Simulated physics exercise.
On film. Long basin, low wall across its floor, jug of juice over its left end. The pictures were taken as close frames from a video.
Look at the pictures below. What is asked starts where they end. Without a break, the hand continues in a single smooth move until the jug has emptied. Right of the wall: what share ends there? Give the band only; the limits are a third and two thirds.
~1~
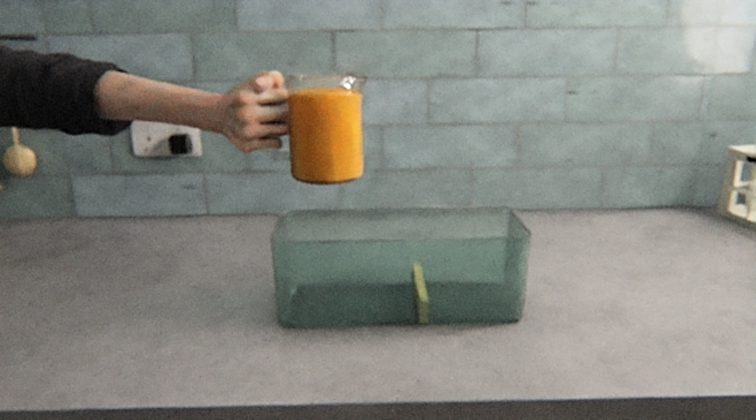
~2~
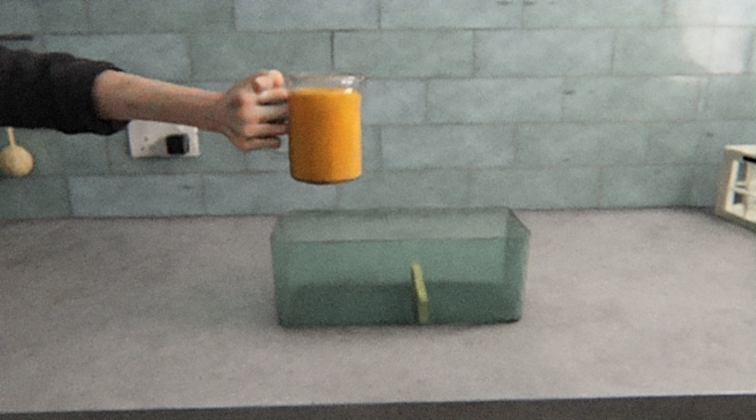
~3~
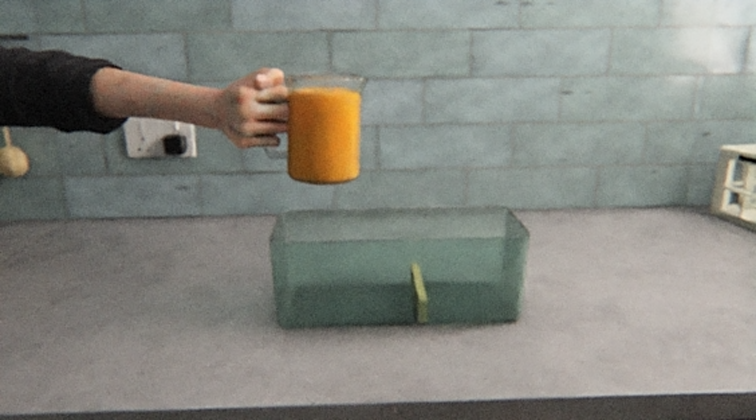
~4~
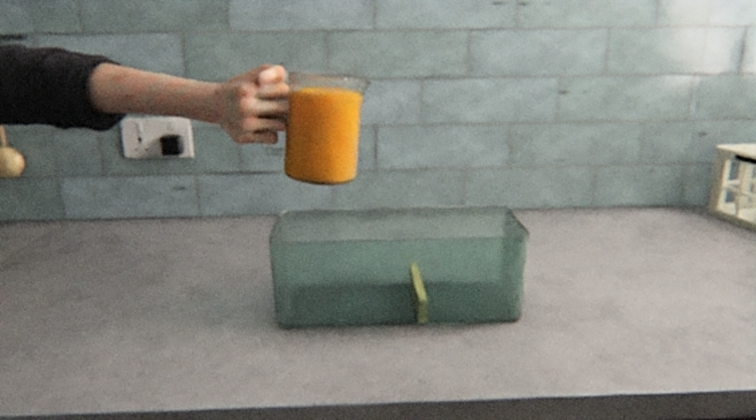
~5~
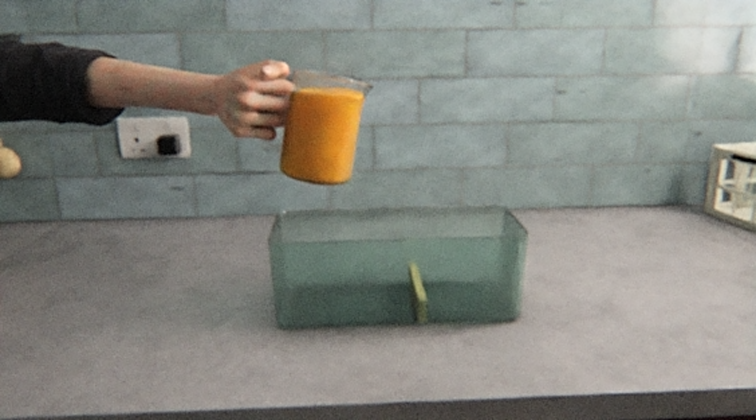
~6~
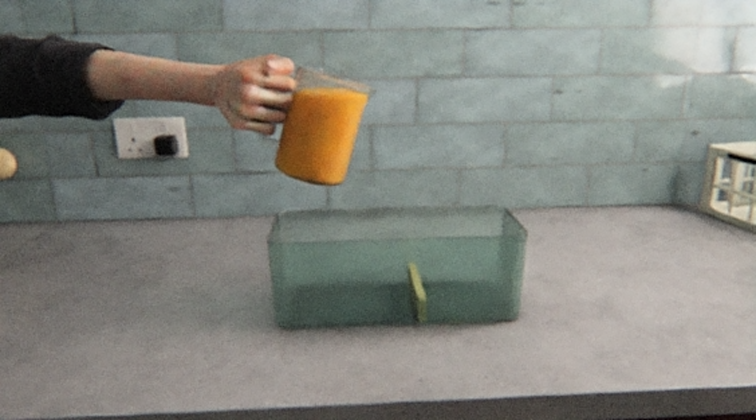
Larger than two thirds.
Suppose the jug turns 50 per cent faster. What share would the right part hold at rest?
Around 75 per cent ends up there.
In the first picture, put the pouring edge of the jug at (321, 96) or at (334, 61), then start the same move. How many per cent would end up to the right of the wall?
10 % and 25 %.
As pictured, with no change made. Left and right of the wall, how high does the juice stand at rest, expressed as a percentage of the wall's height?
The left reads 20 in a hundred and the right 100 in a hundred.
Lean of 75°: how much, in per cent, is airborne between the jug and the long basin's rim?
It comes to around 15 per cent.
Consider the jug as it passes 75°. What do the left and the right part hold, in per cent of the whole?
Roughly 0 % on the left side and 5 % on the right side.
A moment on, the tilt is 75° and 82 per cent is still to pour, 0 is left of the wall and 4 right of it.
Next, the tilt is 107° and 30 per cent is still to pour, 4 is left of the wall and 45 right of it.
Then the tilt is 110° and 3 per cent is still to pour, 11 is left of the wall and 82 right of it.
Later the tilt is 110° and 0 per cent is still to pour, 21 is left of the wall and 78 right of it.
In the end 24 per cent lies left of the wall, 75 right of it and 1 outside.
